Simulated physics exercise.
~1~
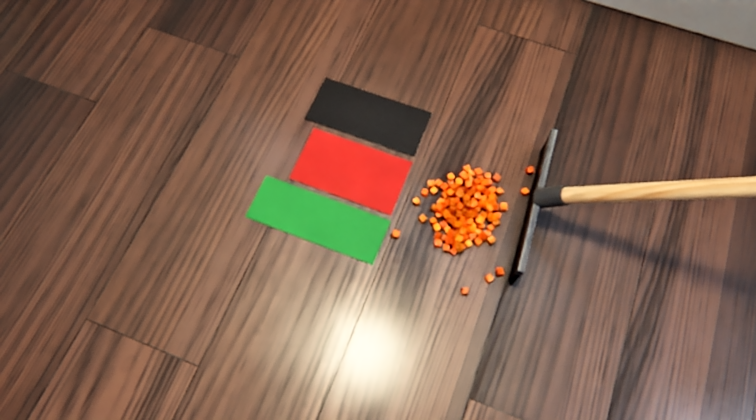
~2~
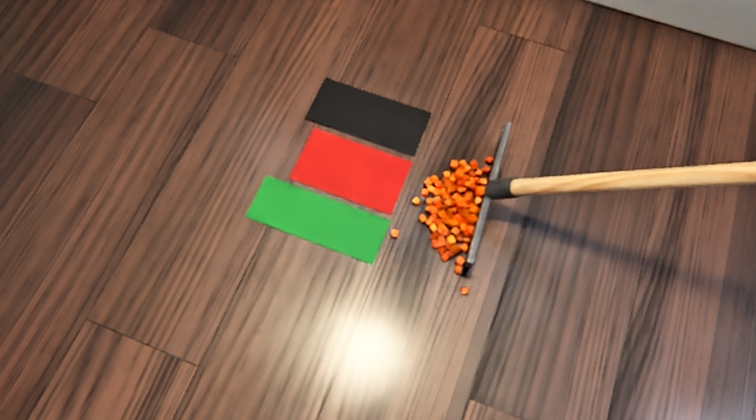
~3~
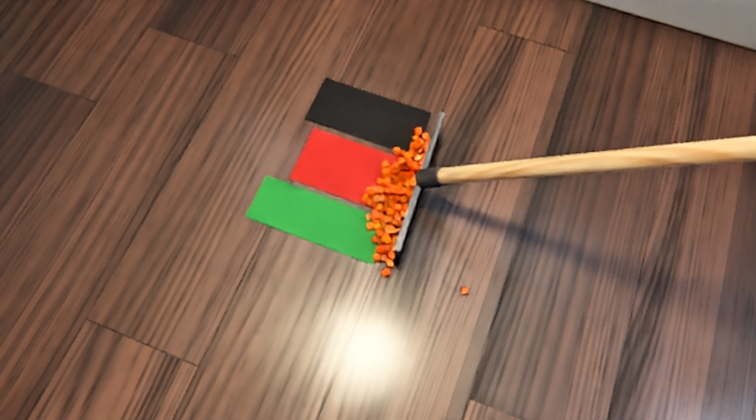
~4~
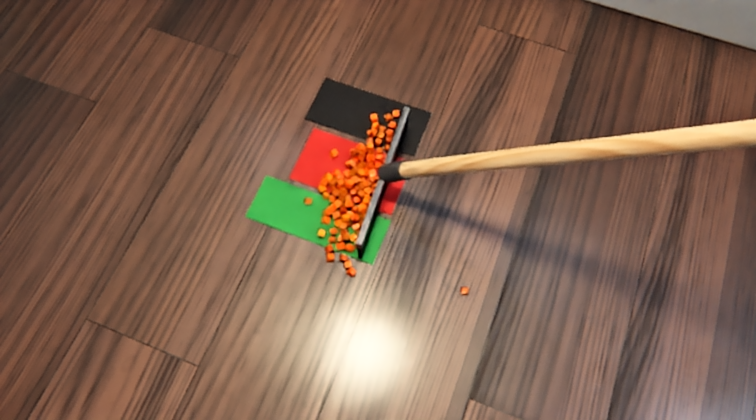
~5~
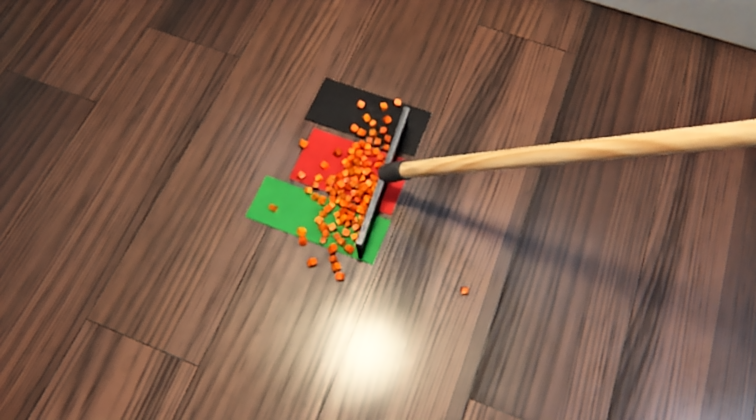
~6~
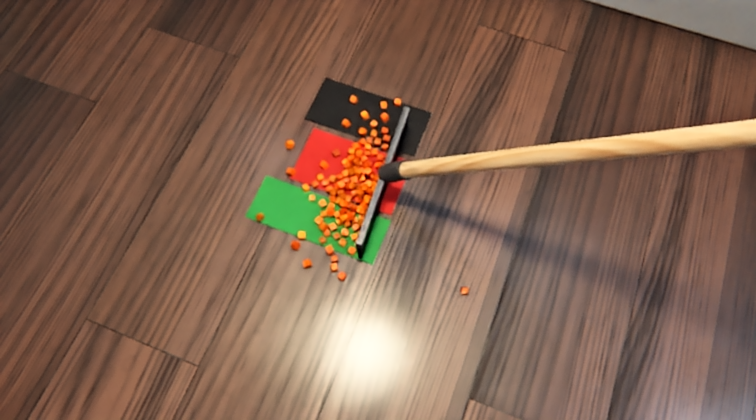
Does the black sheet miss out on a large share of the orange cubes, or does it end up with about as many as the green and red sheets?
The black sheet misses out and holds only a small share of the cubes. The red sheet ends up with the most, and the green one also gets a good share.
